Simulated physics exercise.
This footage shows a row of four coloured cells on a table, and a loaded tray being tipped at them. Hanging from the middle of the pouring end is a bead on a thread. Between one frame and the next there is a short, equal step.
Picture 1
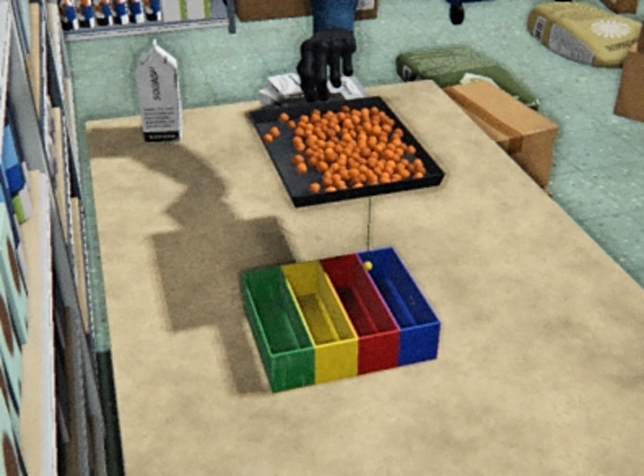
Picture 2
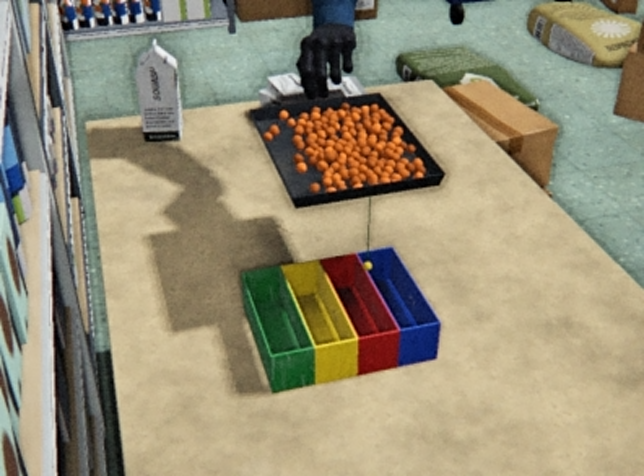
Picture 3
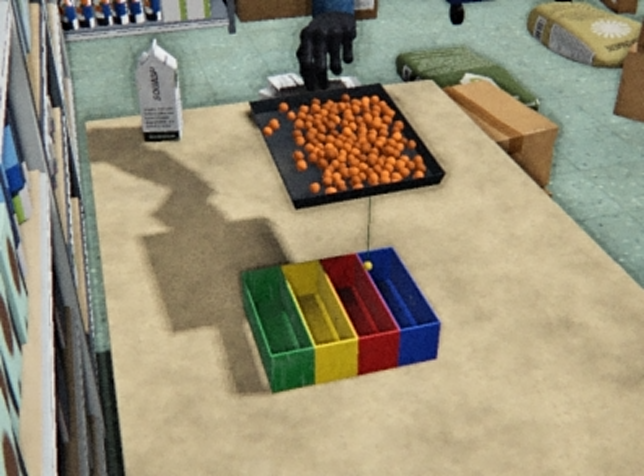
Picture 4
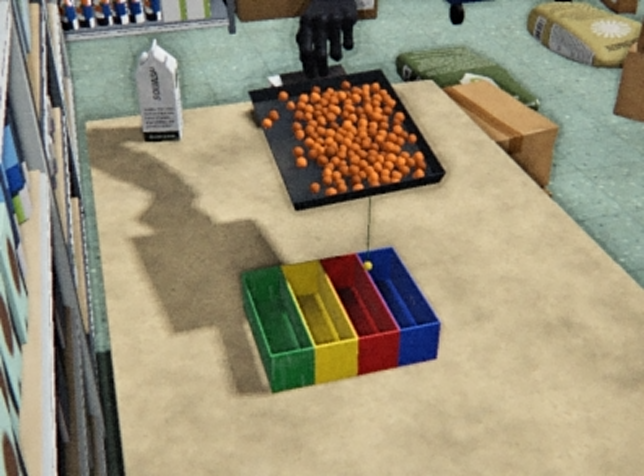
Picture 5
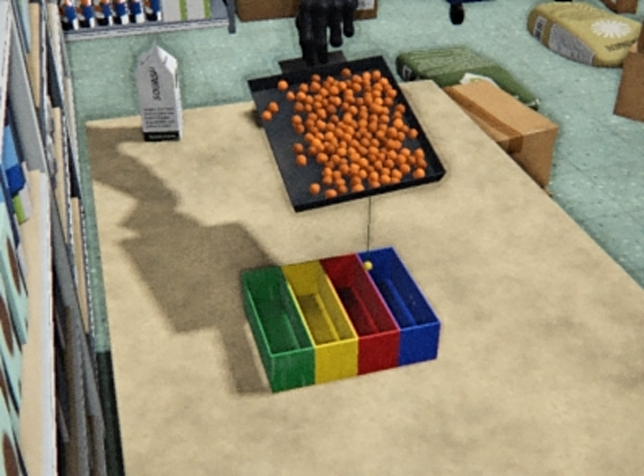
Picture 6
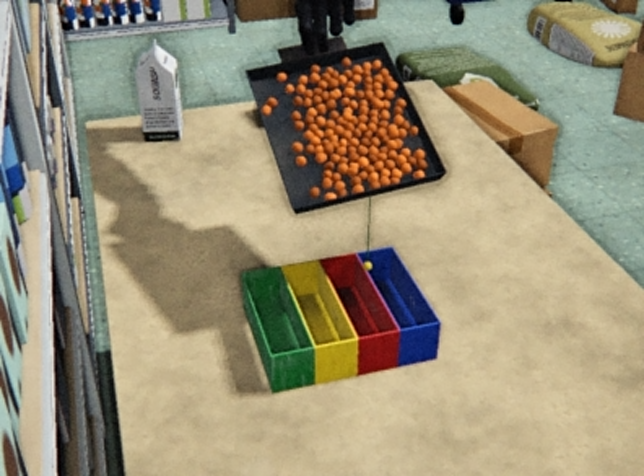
In a cluttered storeroom or shop, a fixed, raised view looks down on a pale tan table with a white carton at its left. A black tray of orange balls sits beyond a row of green, yellow, red and blue compartments, a small yellow bead hanging on a thread from its near edge. A black-gloved hand slowly raises the tray's far side, tilting it toward the compartments, and shadows shift leftward.
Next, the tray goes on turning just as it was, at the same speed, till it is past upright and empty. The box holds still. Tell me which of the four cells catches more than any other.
I would say the yellow cell.
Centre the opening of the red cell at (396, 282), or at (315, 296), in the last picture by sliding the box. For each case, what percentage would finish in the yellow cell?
Respectively 30 % and 20 %.
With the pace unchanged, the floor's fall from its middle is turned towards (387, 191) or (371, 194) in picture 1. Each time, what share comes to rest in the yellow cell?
10 %, give or take, and then 20 %.
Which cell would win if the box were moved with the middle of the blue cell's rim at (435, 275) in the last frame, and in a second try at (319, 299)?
So the first one goes to the cell in green and the second to that blue cell.
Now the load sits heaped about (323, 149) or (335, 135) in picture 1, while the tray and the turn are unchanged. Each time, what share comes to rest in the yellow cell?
Roughly 40 per cent, then roughly 50 per cent.
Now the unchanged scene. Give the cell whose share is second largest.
Red.
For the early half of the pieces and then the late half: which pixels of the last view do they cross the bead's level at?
Roughly (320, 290) first, then roughly (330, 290).
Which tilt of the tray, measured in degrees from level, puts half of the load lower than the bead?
Angle reached: About 100°.
Shortly afterwards, tray tipped steeply; all but a few on the tray; only a few in the yellow cell; a little falling or outside the box.
Next, tray tipped past a quarter turn; near a quarter on the tray; near a quarter in the yellow cell; a little in the red cell; a little in the green cell; a little in the blue cell; near a quarter falling or outside the box.
Some moments later, tray tipped past a quarter turn; near half in the yellow cell; near a quarter in the red cell; near a quarter in the green cell; a little in the blue cell; only a few falling or outside the box.
In the end, tray tipped past a quarter turn; near half in the yellow cell; near a quarter in the red cell; near a quarter in the green cell; a little in the blue cell; only a few outside the box.
